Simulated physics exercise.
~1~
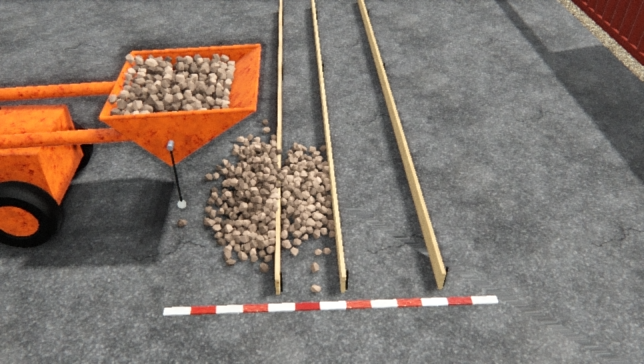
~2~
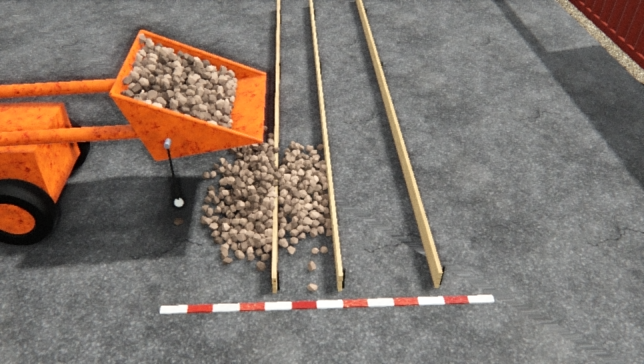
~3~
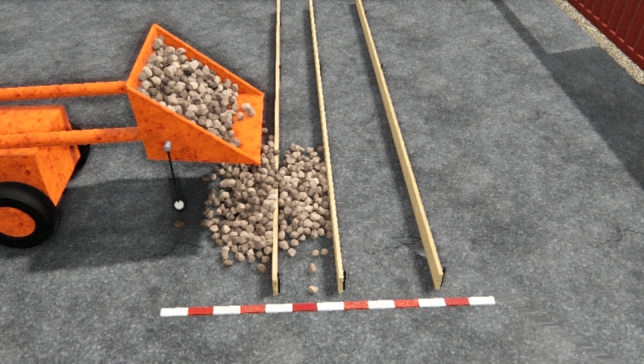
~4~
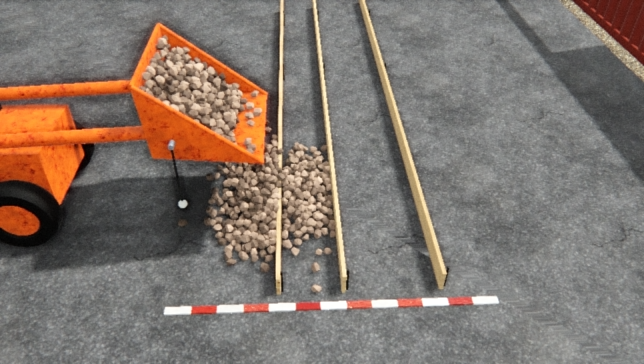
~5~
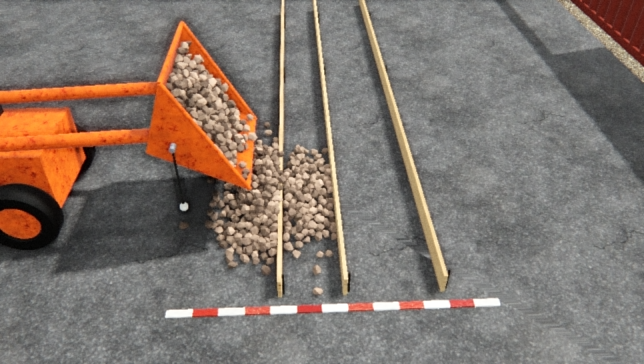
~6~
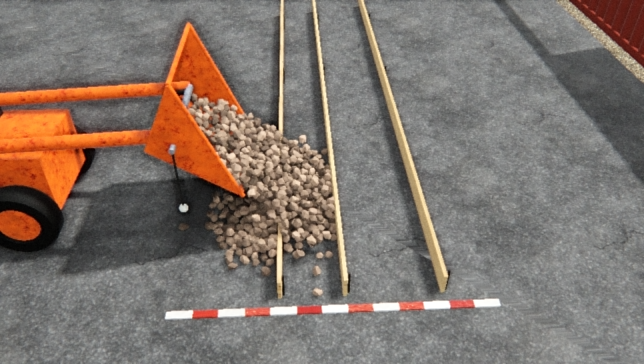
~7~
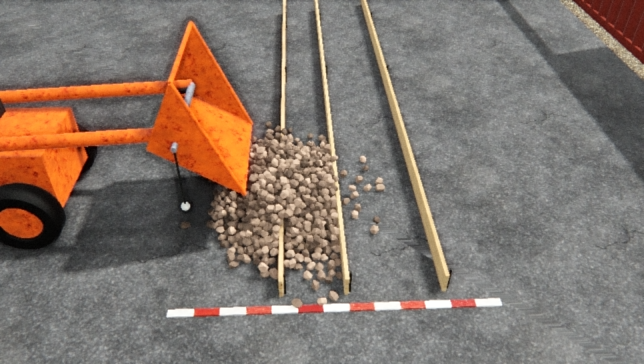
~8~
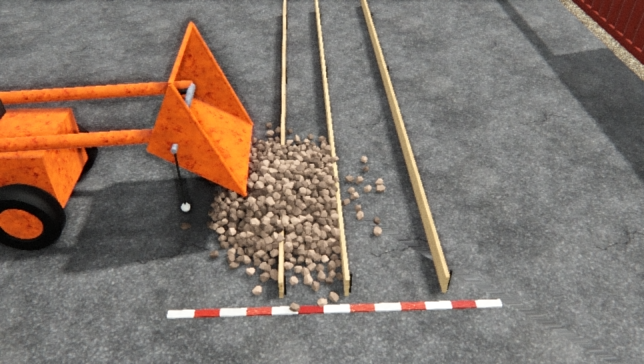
An orange loader tilted its bucket of brown stones forward, paused, then tipped it steeply until the stones slid onto the loose heap below, spreading it over the nearest board, with a few scattering past the middle board before everything lay still.
